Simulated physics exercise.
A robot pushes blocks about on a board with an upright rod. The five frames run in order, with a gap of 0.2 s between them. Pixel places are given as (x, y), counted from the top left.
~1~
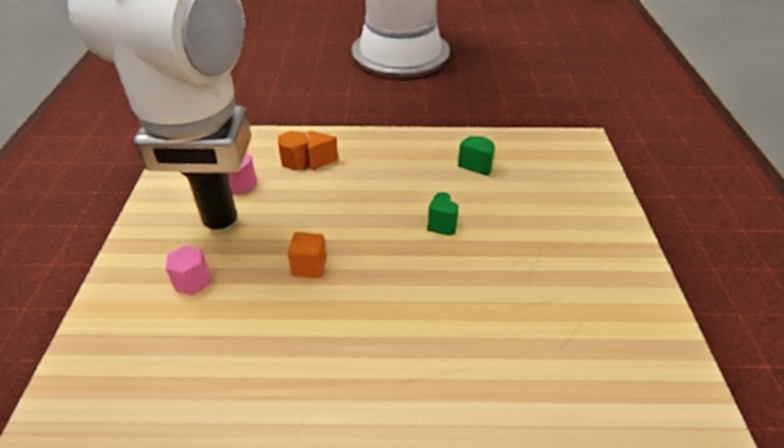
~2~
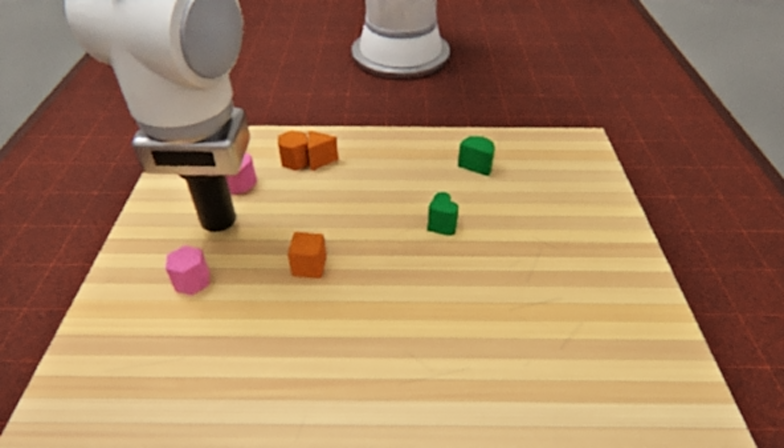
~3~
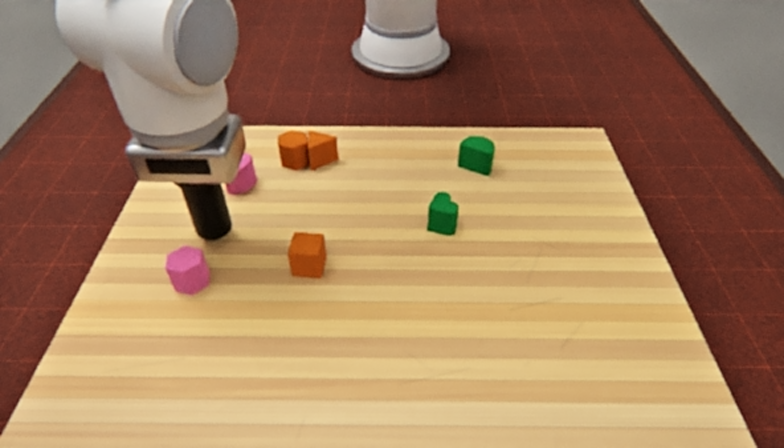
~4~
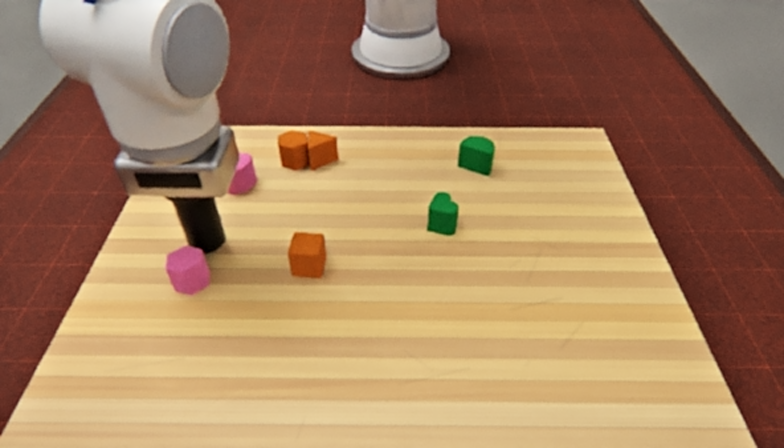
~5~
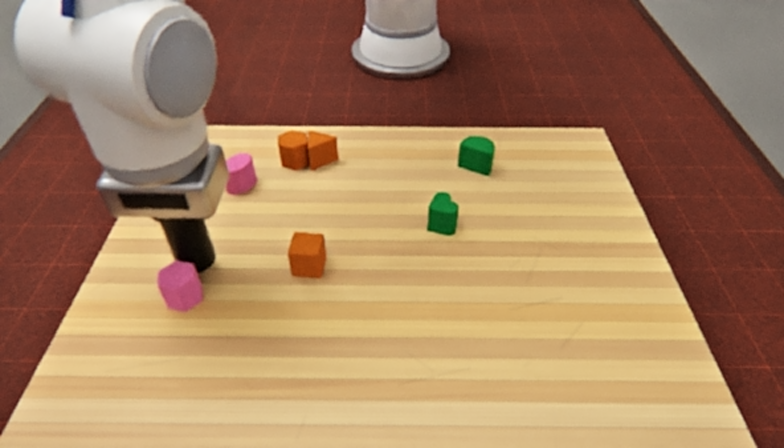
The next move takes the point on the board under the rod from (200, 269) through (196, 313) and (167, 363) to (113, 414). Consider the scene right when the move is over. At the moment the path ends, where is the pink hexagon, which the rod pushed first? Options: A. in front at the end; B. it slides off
(A)
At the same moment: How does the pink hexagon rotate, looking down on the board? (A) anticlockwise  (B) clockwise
Choice B: Clockwise.
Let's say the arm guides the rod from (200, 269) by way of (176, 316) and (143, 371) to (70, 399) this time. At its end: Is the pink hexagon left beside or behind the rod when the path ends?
I believe so.
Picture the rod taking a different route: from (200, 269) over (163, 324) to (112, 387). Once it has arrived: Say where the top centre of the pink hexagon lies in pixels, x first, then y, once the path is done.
Its top middle will sit at (104, 404).
The first path, step by step. One third of the way, rod at (192, 305); pink hexagon at (157, 323), turned 30° clockwise.
Two thirds of the way, rod at (163, 355); pink hexagon at (115, 374), turned 55° clockwise.
At the end, rod at (107, 405); pink hexagon at (48, 427), turned 70° clockwise.
